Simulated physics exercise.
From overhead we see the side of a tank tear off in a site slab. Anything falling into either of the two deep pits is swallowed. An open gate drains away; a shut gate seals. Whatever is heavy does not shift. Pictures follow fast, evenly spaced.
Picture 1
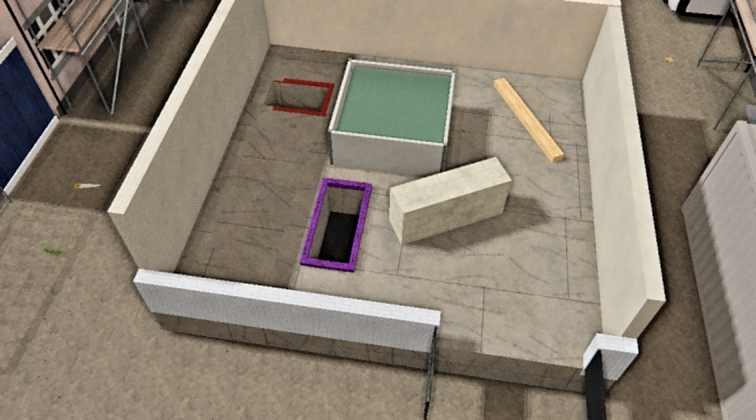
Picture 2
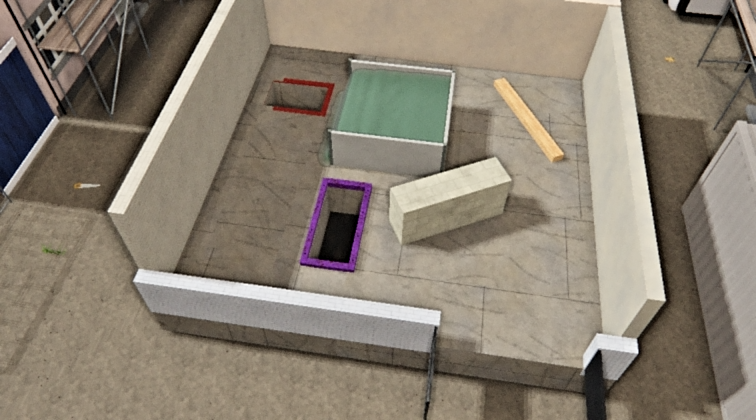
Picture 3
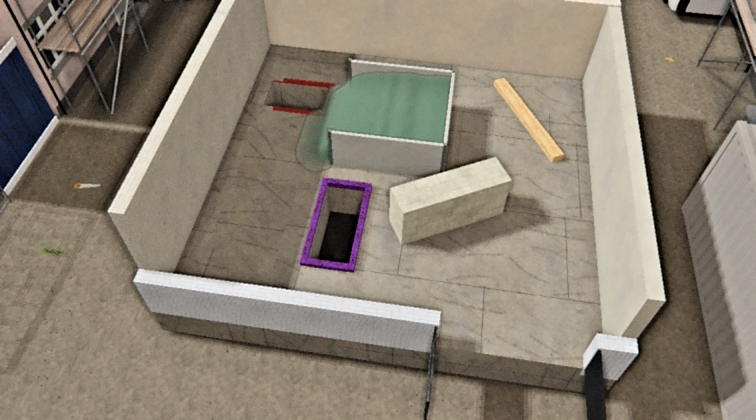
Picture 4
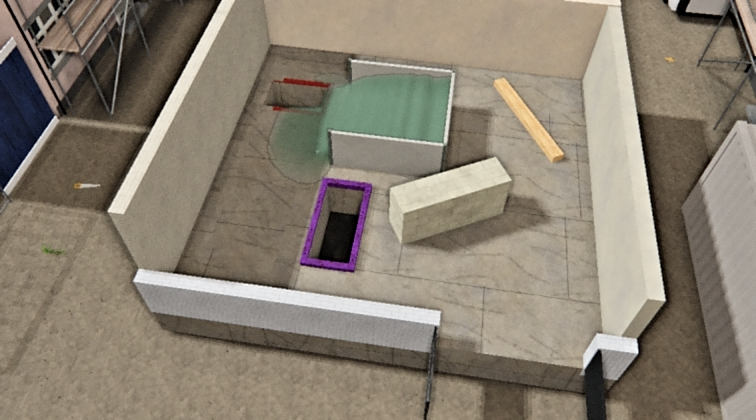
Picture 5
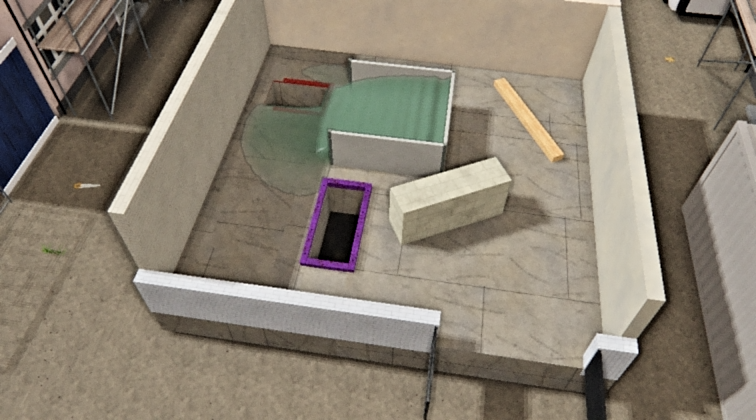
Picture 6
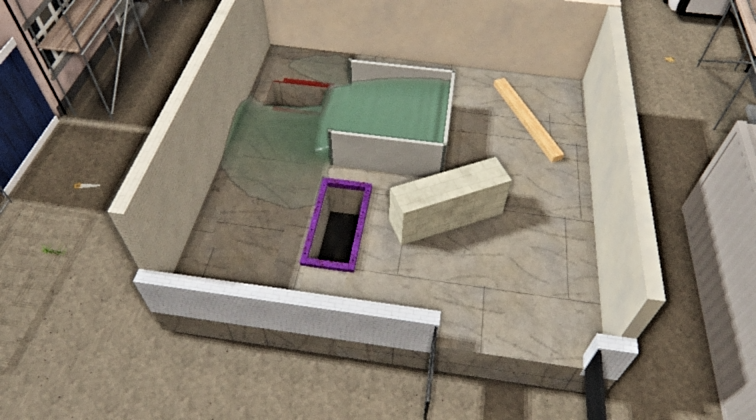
Green water poured out of the open left side of a white-walled tank, spreading across the grey slab past the red-framed opening toward the left wall, while the purple-framed hole stayed clear.
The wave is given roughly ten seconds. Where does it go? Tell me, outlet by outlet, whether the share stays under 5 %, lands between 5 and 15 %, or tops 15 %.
Outlet by outlet: The gate stays under 5 %, the purple pit stays under 5 %, the red pit tops 15 %.
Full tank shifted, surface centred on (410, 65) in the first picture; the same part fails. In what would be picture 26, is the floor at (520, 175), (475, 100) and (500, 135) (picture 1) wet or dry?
In turn: Clear, clear, not flooded.
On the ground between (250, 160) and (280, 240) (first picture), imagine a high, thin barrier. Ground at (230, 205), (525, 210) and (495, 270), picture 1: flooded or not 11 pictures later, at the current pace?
One after the other: Covered, not flooded, not flooded.
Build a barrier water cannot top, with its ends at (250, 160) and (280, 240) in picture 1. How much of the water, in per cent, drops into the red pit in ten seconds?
Roughly 55 per cent ends up in the red pit.
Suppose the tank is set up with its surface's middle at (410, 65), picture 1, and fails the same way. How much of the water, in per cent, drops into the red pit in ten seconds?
The red pit gets 70 per cent.
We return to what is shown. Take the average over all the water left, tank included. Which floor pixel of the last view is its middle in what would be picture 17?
I'd put it at around (316, 143).
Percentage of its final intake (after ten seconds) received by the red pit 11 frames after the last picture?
By then roughly 55 percent of the ten-second total is in.
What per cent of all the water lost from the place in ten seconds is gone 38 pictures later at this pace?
Around 85 percent.
A moment on, water covers 20 % of the floor; the gate 0 %, the purple pit 0 %, the red pit 17 %.
Next, water covers 25 % of the floor; the gate 0 %, the purple pit 0 %, the red pit 29 %.
Then, water covers 40 % of the floor; the gate 0 %, the purple pit 0 %, the red pit 39 %.
Later, water covers 70 % of the floor; the gate 1 %, the purple pit 0 %, the red pit 48 %.
In the end, water covers 80 % of the floor; the gate 3 %, the purple pit 0 %, the red pit 53 %.
